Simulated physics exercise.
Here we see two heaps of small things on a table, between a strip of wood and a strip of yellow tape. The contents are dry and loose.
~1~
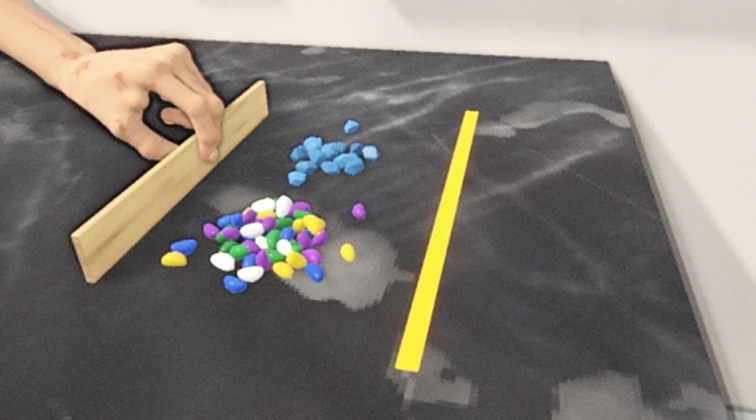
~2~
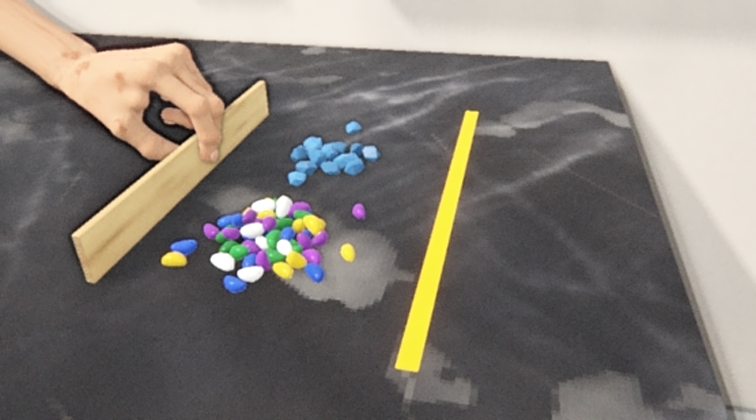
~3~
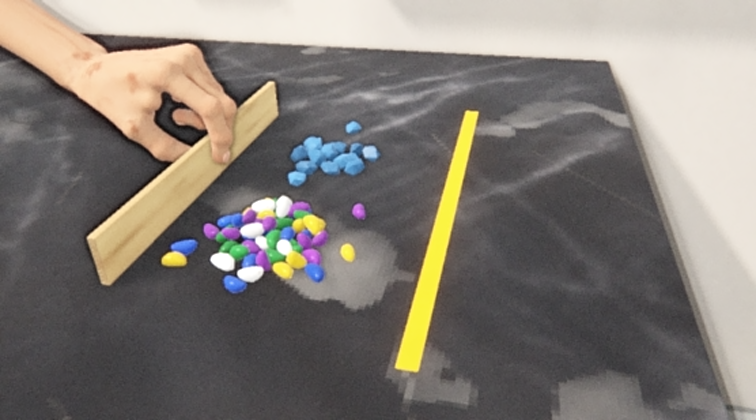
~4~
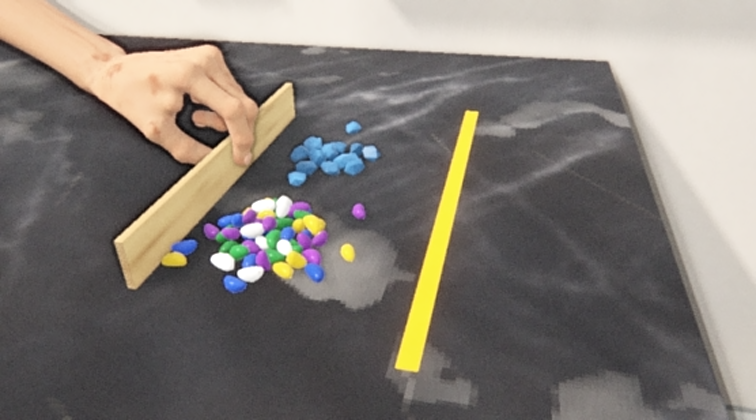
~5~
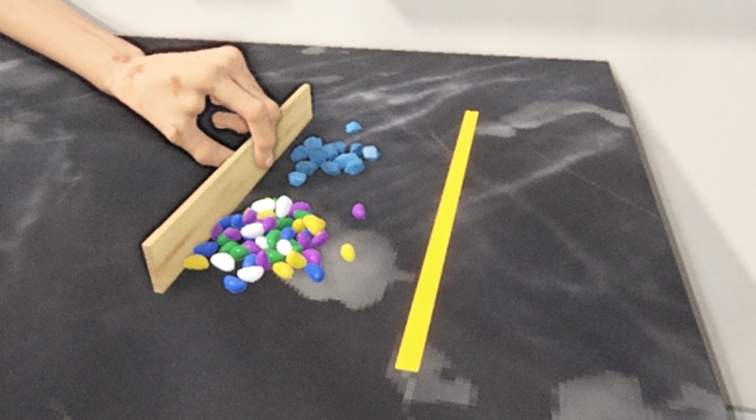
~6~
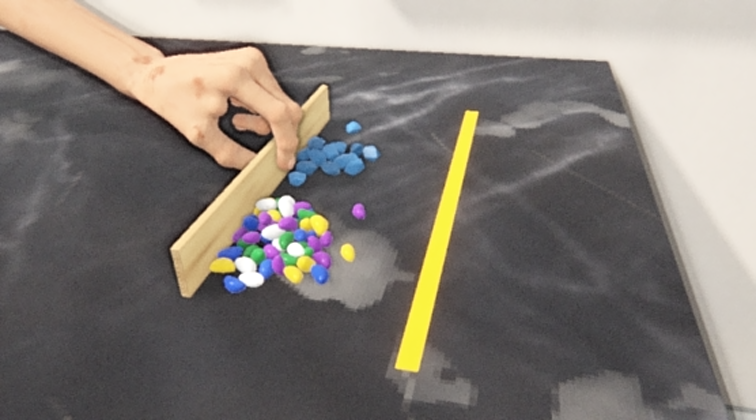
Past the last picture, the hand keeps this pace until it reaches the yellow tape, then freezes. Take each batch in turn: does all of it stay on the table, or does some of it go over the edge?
The nearer batch is still fully up; the farther batch is still fully up.
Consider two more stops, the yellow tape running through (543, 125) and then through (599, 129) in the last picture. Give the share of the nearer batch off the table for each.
Off the table: Some 0 per cent first, 70 per cent second.
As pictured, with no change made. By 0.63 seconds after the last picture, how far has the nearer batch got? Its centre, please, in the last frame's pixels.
Centre at that time, last view: Approx. (380, 251).
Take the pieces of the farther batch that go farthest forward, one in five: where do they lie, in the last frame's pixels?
About (516, 166) in the last picture.
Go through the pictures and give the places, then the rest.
The first frame shows strip of wood (101, 241), at rest; yellow tape (470, 119), well back from the edge; edge at (667, 228); nearer batch (264, 244), some jelly beans; farther batch (329, 153), a few aquarium stones.
The second frame shows strip of wood (102, 241), at rest; farther batch (329, 153).
The third frame shows strip of wood (116, 243); nearer batch (264, 244).
The fourth frame shows strip of wood (142, 246); farther batch (329, 153).
The fifth frame shows strip of wood (169, 250); nearer batch (264, 244), just a few pushed along.
The sixth frame shows strip of wood (196, 253); yellow tape (470, 119); edge at (667, 228); nearer batch (280, 246), roughly half pushed along; farther batch (330, 153).
Then, 0.63 s later than the last frame, strip of wood still moving, near (366, 155); nearer batch all on the table, its front near (438, 262); farther batch all on the table, its front near (442, 159).
Then, 1.27 s later than the last frame, strip of wood stopped at the yellow tape; nearer batch all on the table, its front near (554, 275); farther batch all on the table, its front near (527, 166).
When it is over, strip of wood stopped at the yellow tape; nearer batch all on the table, its front near (554, 275); farther batch all on the table, its front near (527, 166).
